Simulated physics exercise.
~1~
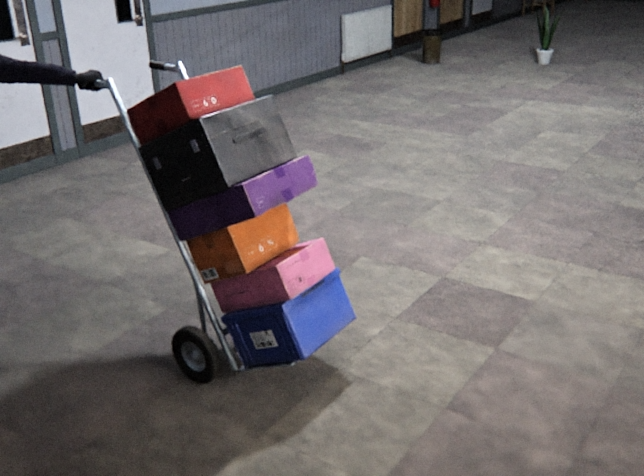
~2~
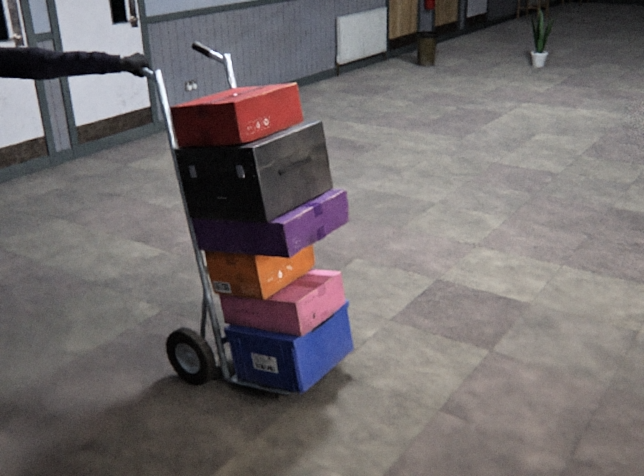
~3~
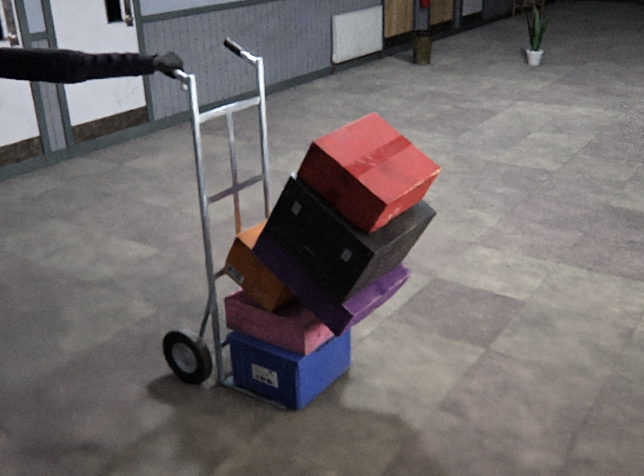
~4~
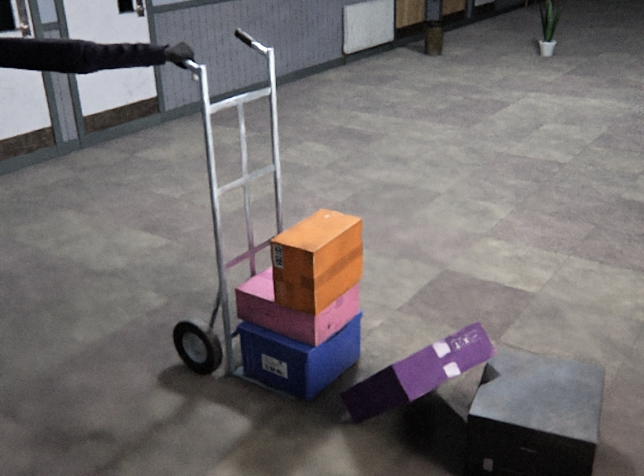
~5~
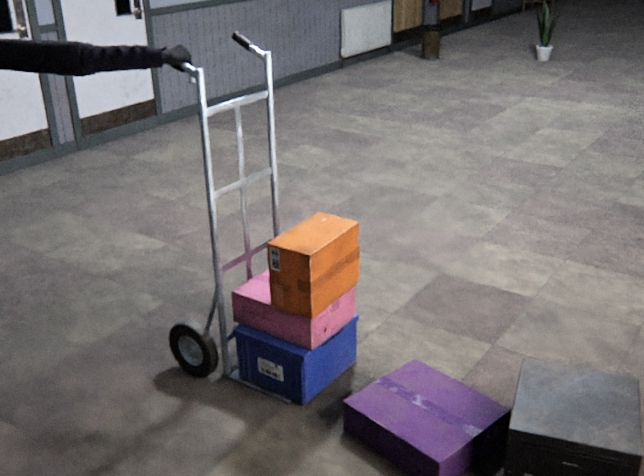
Hand truck tipping upright under a gloved hand, spilling its red, black and purple boxes, leaving orange toppled atop pink and blue.
